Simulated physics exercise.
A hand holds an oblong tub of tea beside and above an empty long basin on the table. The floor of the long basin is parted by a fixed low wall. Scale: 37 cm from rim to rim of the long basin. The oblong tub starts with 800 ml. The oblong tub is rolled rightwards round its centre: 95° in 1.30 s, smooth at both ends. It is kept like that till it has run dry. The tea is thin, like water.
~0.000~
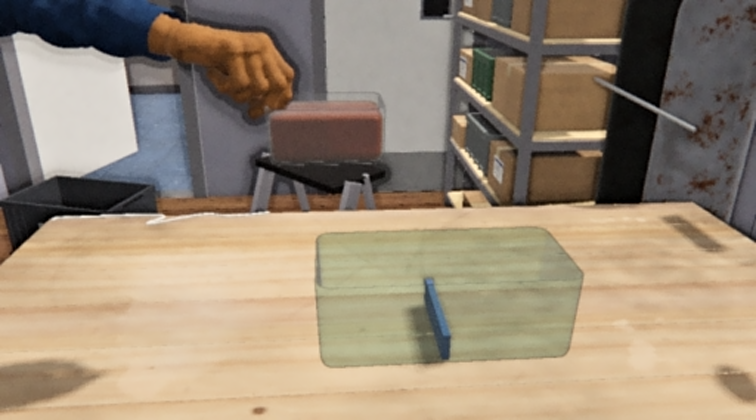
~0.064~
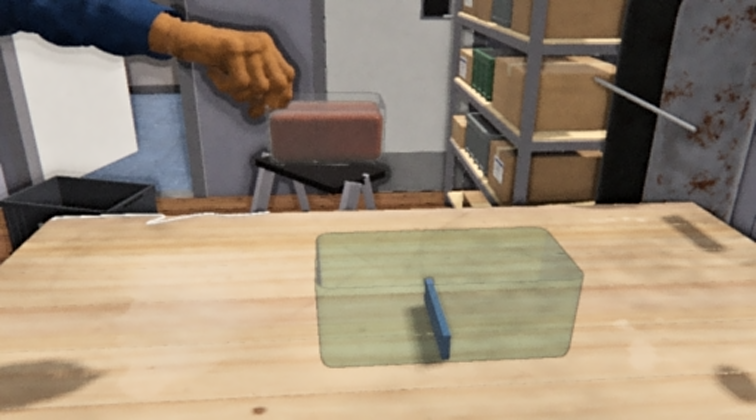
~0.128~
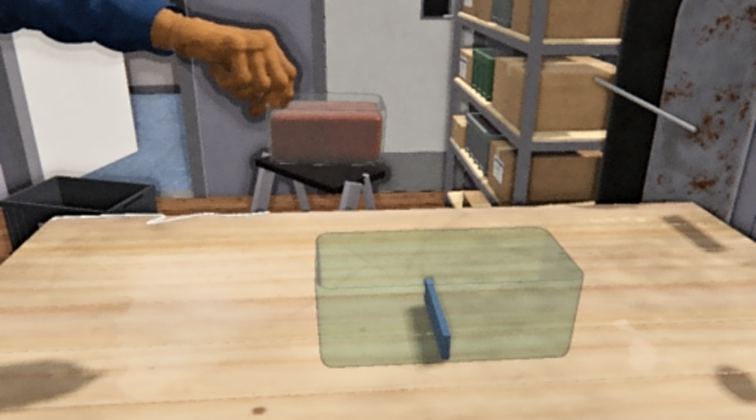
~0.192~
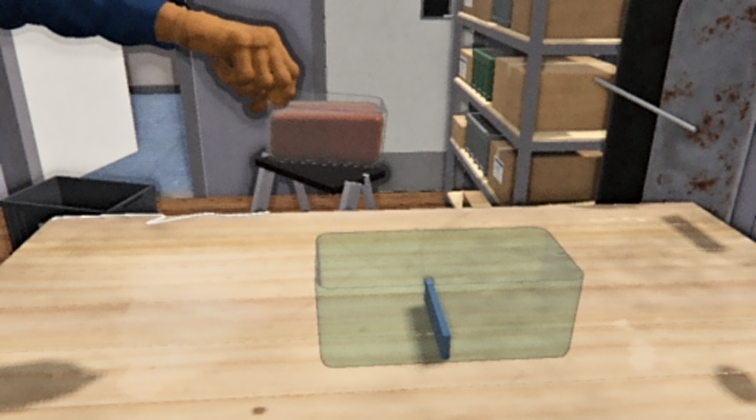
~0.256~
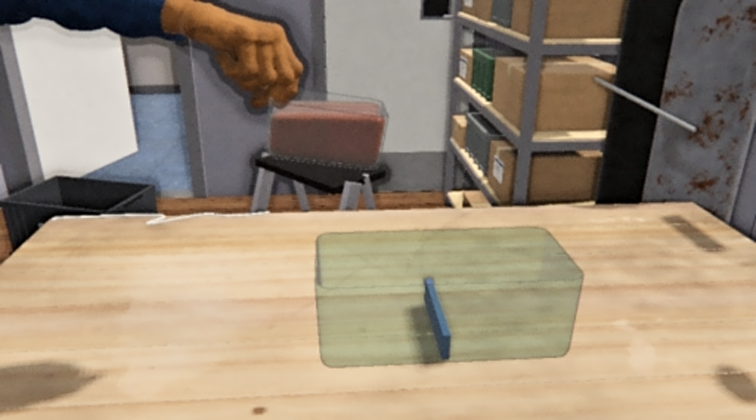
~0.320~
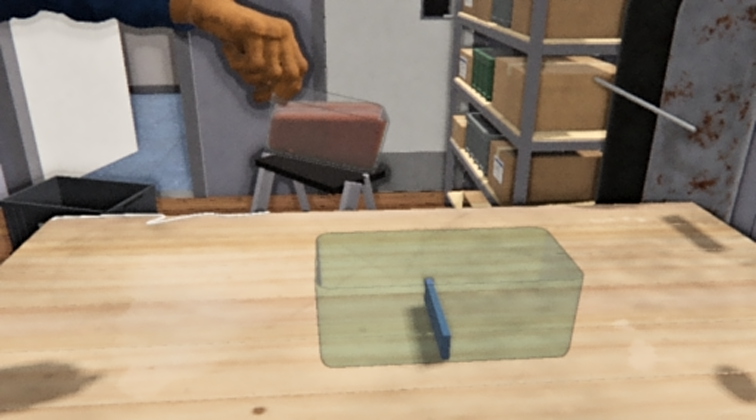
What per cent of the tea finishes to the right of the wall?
The far part has some 62 per cent.
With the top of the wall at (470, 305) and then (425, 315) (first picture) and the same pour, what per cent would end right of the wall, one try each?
In turn about 5 and 65 per cent.
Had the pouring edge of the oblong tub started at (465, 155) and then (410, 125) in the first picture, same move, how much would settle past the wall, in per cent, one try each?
In turn about 95 and 75 per cent.
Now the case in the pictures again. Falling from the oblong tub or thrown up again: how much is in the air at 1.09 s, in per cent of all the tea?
Near 9 in a hundred.
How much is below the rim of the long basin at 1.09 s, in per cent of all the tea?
About 78 per cent.
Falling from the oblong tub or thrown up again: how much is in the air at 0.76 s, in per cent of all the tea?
Near 36 in a hundred.
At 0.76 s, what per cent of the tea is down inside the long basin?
Near 18 in a hundred.
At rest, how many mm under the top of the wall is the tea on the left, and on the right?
Some 32 mm on the left and 26 mm on the right.
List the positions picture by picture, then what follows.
Tilt 0°; pouring edge (382, 102); surface from (271, 109) to (380, 108); the long basin's rim runs from (316, 260) to (564, 252); the wall's top is at (437, 306), in the first frame.
Tilt 1°; pouring edge (382, 102); surface from (271, 109) to (380, 108), in the second frame.
Tilt 2°; pouring edge (383, 104); surface from (272, 109) to (380, 109), in the third frame.
Tilt 5°; pouring edge (384, 107); surface from (273, 109) to (382, 109), in the fourth frame.
Tilt 9°; pouring edge (385, 110); surface from (273, 109) to (383, 111), in the fifth frame.
Tilt 14°; pouring edge (386, 115); surface from (273, 110) to (385, 110), in the sixth frame.
Then, 0.76 s in, the tilt is 60° and 47 per cent is still to pour, 6 is left of the wall and 11 right of it.
Then, 1.09 s in, the tilt is 89° and 12 per cent is still to pour, 19 is left of the wall and 60 right of it.
Then, 1.43 s in, the tilt is 95° and 3 per cent is still to pour, 33 is left of the wall and 61 right of it.
Then, 1.80 s in, the tilt is 95° and 0 per cent is still to pour, 36 is left of the wall and 61 right of it.
Finally, 37 per cent lies left of the wall, 62 right of it and 1 outside.
